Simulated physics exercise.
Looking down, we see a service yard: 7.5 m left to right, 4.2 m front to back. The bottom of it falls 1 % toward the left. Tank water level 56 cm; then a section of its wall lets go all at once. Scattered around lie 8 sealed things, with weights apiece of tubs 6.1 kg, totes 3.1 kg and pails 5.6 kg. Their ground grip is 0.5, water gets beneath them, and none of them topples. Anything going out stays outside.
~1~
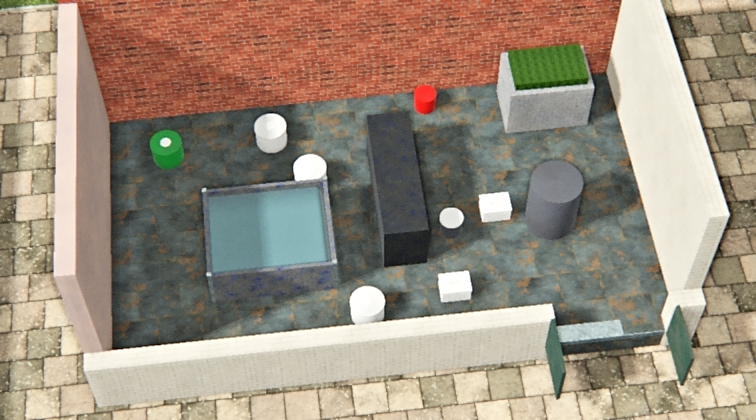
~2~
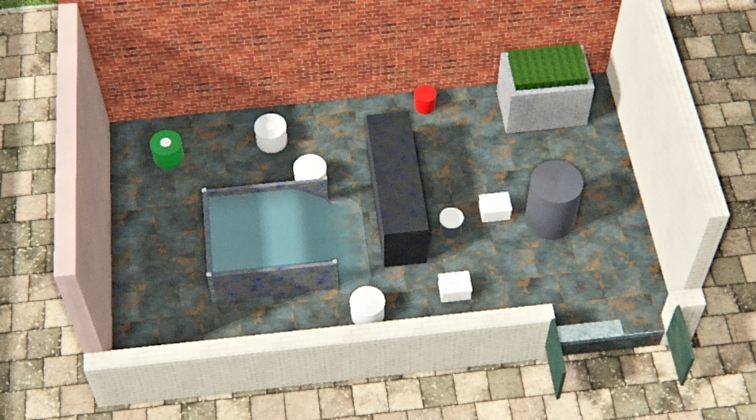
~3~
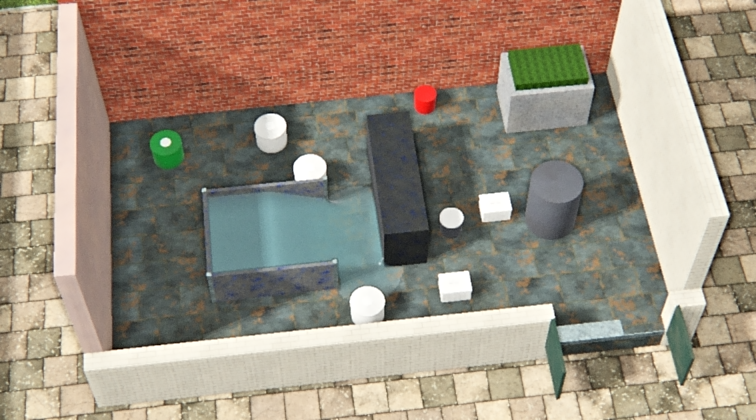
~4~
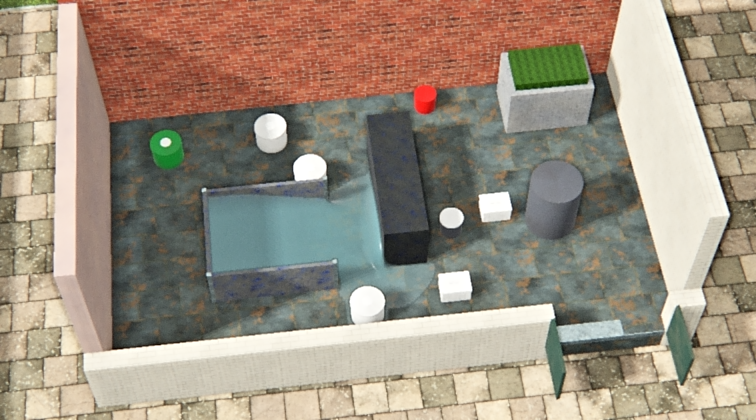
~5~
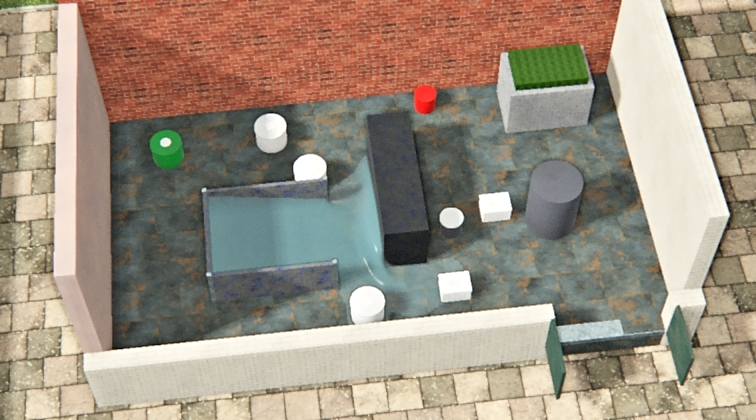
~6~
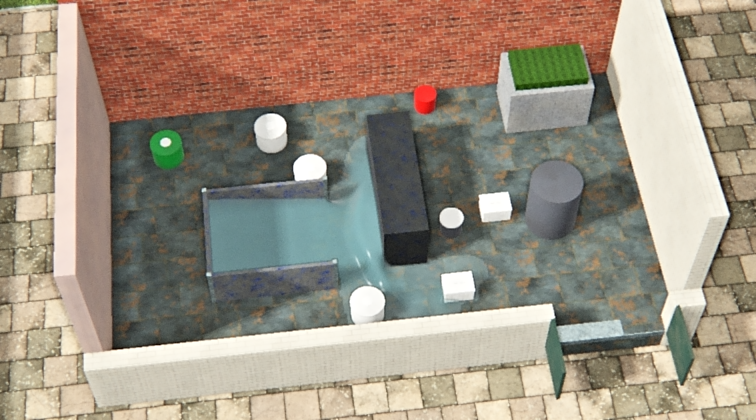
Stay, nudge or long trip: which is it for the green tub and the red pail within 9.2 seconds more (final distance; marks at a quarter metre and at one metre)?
At the end, green tub: Far displaced; red pail: Modestly displaced.
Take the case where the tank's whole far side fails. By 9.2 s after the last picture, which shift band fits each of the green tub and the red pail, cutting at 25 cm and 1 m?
Here's how it goes: The green tub winds up well off, and the red pail winds up well off.
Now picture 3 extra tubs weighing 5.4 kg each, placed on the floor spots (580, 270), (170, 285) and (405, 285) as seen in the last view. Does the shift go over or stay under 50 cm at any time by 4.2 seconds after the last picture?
Lab note - in order: Above threshold / below threshold / above threshold.
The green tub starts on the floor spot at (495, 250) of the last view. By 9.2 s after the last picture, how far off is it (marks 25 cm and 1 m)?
Well, it rests almost unmoved.
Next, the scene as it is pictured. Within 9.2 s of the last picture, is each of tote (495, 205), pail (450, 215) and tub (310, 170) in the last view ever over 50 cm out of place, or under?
Item by item, they came out above the mark, below the mark and below the mark.
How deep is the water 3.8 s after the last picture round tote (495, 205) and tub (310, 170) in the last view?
I'd estimate 3 cm for the first and 1 cm for the second.
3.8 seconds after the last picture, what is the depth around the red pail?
3 cm or so.
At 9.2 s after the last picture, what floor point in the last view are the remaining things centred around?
That lands at roughly (342, 225).
Then, 1.2 s after the last picture the green tub is near (166, 143), 0.0 m from its start, aground; the red pail is near (426, 94), 0.0 m from its start, aground; 0 of 8 are out; 0 afloat.
Then, 3.8 s after the last picture the green tub is near (134, 215), 1.3 m from its start, afloat; the red pail is near (454, 105), 0.5 m from its start, aground; 0 of 8 are out; 3 afloat.
Then, 6.2 s after the last picture the green tub is near (193, 293), 2.6 m from its start, afloat; the red pail is near (454, 105), 0.5 m from its start, aground; 0 of 8 are out; 4 afloat.
Then, 9.2 s after the last picture the green tub is near (232, 328), 3.2 m from its start, afloat; the red pail is near (454, 105), 0.5 m from its start, aground; 0 of 8 are out; 4 afloat.
